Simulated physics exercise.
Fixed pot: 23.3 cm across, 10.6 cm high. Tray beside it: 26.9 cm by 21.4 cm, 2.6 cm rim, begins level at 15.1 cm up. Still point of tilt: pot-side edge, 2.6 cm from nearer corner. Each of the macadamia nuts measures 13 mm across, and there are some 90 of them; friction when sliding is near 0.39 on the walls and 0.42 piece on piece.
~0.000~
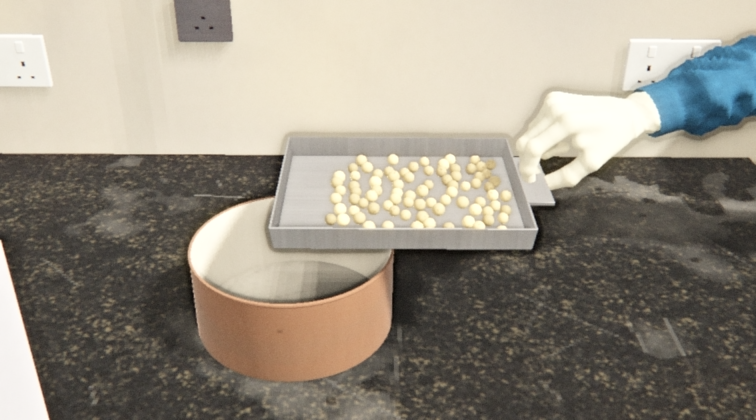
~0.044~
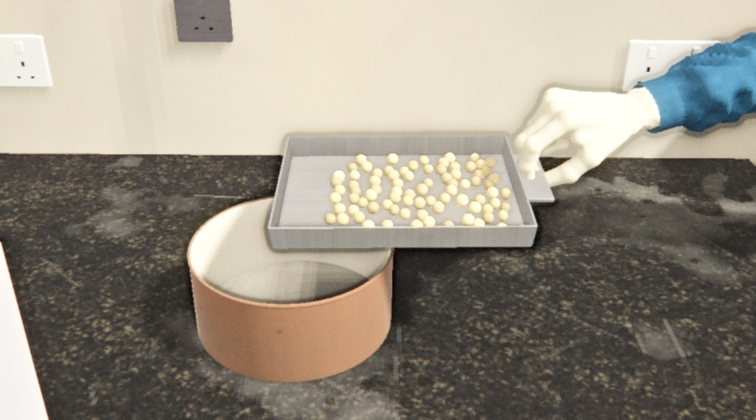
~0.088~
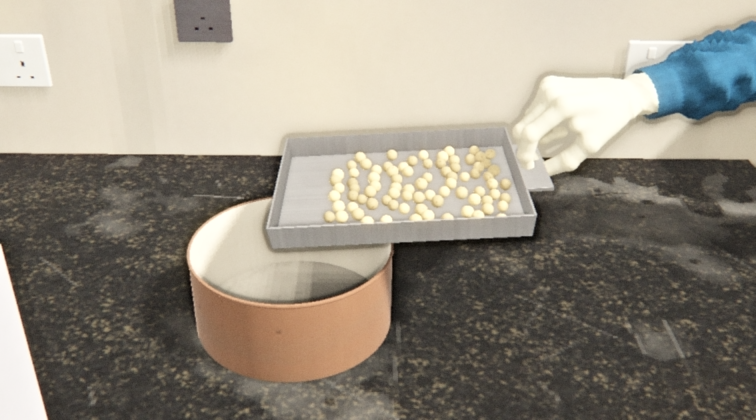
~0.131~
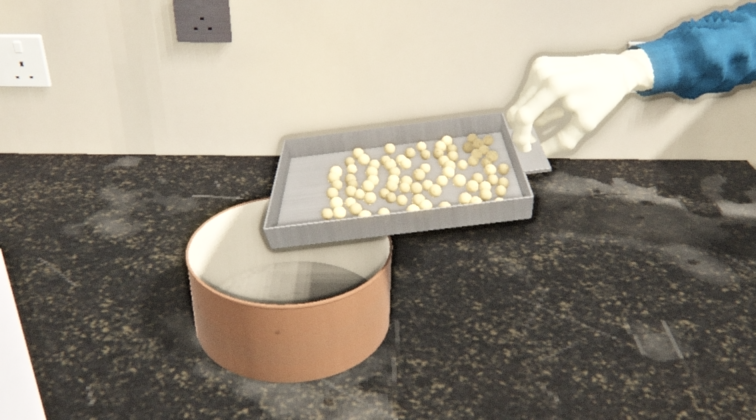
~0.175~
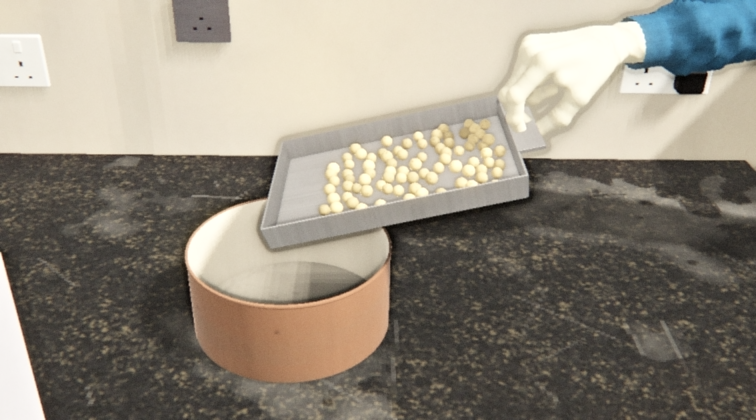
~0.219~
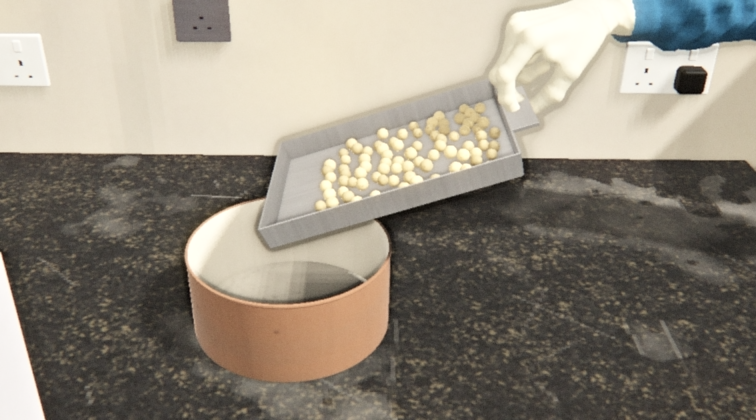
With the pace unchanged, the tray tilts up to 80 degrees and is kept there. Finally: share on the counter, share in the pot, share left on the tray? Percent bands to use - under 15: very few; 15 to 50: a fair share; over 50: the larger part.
Counter - very few, pot - a fair share, left on the tray - the larger part.
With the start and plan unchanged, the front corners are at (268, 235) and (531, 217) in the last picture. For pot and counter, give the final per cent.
Pot 5, counter 0.
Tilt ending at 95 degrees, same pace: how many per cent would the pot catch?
I'd put it at close to 80 per cent.
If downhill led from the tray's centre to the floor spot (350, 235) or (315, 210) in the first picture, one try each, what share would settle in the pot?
Approximately 25 percent, then 40 percent.
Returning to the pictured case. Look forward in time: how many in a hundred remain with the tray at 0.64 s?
About 95%.
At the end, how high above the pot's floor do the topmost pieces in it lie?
Roughly 1.5 cm up.
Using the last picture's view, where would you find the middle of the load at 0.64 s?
Load centre est.: (283, 181) px.
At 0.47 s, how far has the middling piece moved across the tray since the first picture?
By then it sits near 8 cm from where it began.
After 0.47 s, tilt 49 degrees; the tray holds 100 %, the pot 0 %.
After 0.64 s, tilt 70 degrees; the tray holds 95 %, the pot 0 %.
After 0.94 s, tilt 80 degrees; the tray holds 65 %, the pot 30 %.
In the end, at 1.9 s, counter 10 %, pot 30 %, tray 60 %.
